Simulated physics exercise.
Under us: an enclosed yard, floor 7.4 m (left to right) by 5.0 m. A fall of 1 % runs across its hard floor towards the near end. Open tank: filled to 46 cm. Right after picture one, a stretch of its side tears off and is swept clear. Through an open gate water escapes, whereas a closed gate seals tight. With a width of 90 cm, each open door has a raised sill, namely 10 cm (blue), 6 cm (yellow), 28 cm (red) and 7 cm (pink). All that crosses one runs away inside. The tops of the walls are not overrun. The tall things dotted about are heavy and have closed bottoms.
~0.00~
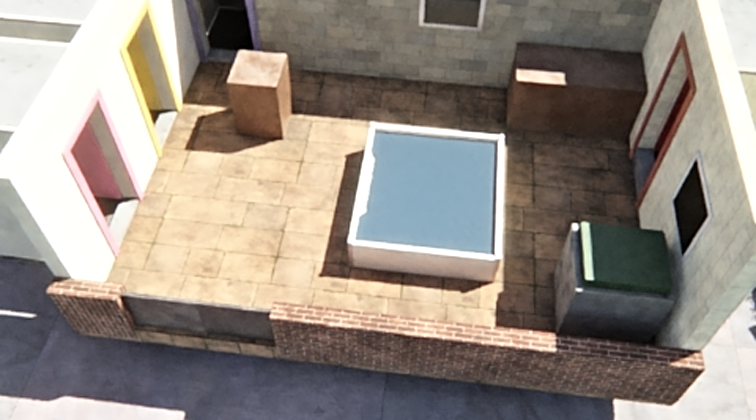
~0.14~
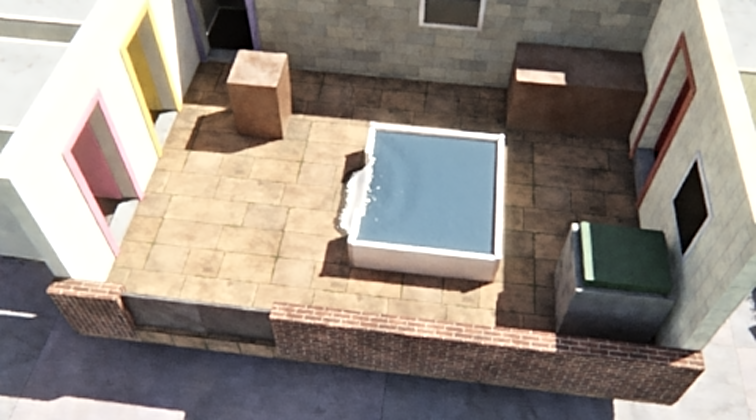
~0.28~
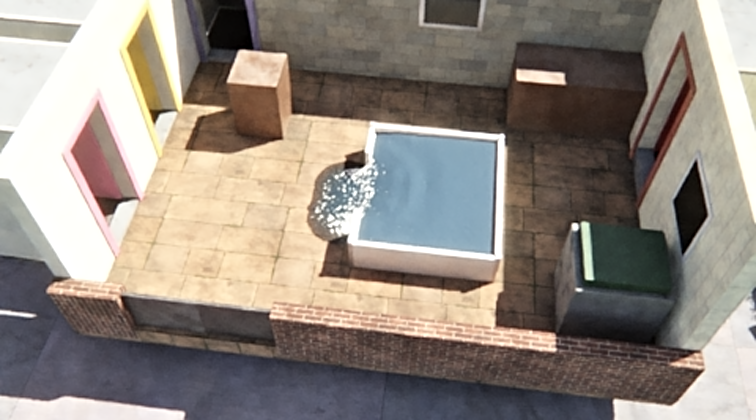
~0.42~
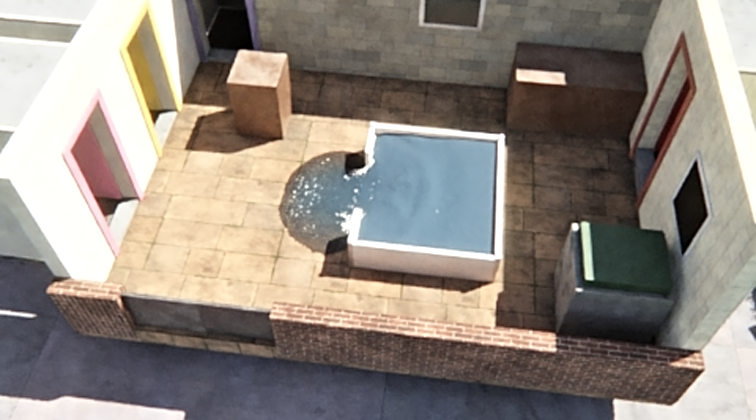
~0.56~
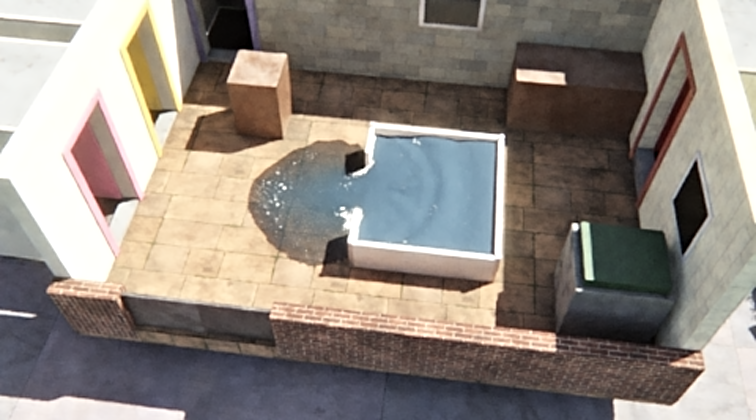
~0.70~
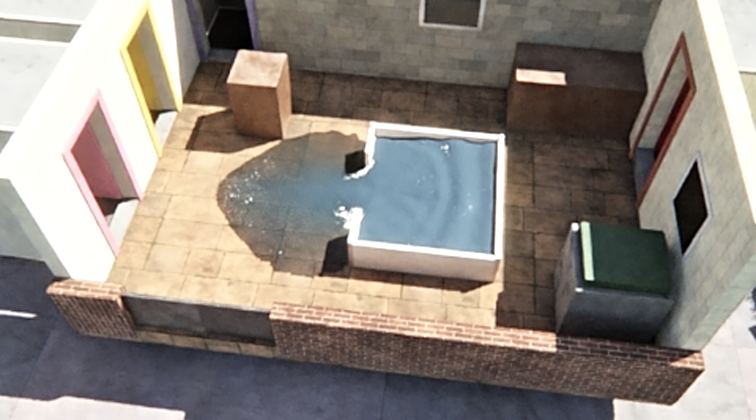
The clip opens on a walled yard with a paved floor, where a raised open tank holds still blue water. Then the tank's left side gives way and water gushes through the gap in a white, foaming burst. It fans out leftward over the paving as a widening, thinning sheet, while ripples cross the tank.
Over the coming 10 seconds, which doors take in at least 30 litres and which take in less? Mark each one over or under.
Blue door - under; yellow door - over; red door - under; pink door - over.
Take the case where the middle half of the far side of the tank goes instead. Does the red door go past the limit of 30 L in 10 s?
Then red does not exceed it.
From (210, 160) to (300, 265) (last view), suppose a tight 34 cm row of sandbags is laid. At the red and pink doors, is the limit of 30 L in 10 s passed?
Against the limit, the red door stays within it and the pink door stays within it.
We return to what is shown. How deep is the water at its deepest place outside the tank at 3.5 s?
I'd put it at close to 20 cm.
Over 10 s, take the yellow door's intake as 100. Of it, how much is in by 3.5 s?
That works out near 60%.
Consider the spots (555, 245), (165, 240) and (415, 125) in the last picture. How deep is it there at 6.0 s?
0, 10 and 1 cm.
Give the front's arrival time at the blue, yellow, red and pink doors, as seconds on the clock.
Going door by door, blue gets it at 3.2 s, yellow at 1.6 s, red not in the 10 s, pink at 1.4 s.
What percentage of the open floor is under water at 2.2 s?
Wet share: Near 40 percent.
After 1.4 s water covers 25 % of the floor and is deepest (28 cm) near (358, 207); blue door not reached, yellow door not reached, red door not reached, pink door 6 cm at the sill, 0 L in.
After 2.2 s water covers 40 % of the floor and is deepest (30 cm) near (94, 308); blue door not reached, yellow door 17 cm at the sill, 22 L in, red door not reached, pink door 17 cm at the sill, 25 L in.
After 3.5 s water covers 40 % of the floor and is deepest (20 cm) near (94, 308); blue door 6 cm at the sill, 0 L in, yellow door 15 cm at the sill, 94 L in, red door not reached, pink door 16 cm at the sill, 74 L in.
After 6.0 s water covers 55 % of the floor and is deepest (14 cm) near (94, 308); blue door 8 cm at the sill, 0 L in, yellow door 11 cm at the sill, 144 L in, red door not reached, pink door 12 cm at the sill, 120 L in.
After 10.0 s water covers 85 % of the floor and is deepest (11 cm) near (94, 308); blue door 6 cm at the sill, 0 L in, yellow door 7 cm at the sill, 159 L in, red door not reached, pink door 9 cm at the sill, 140 L in.
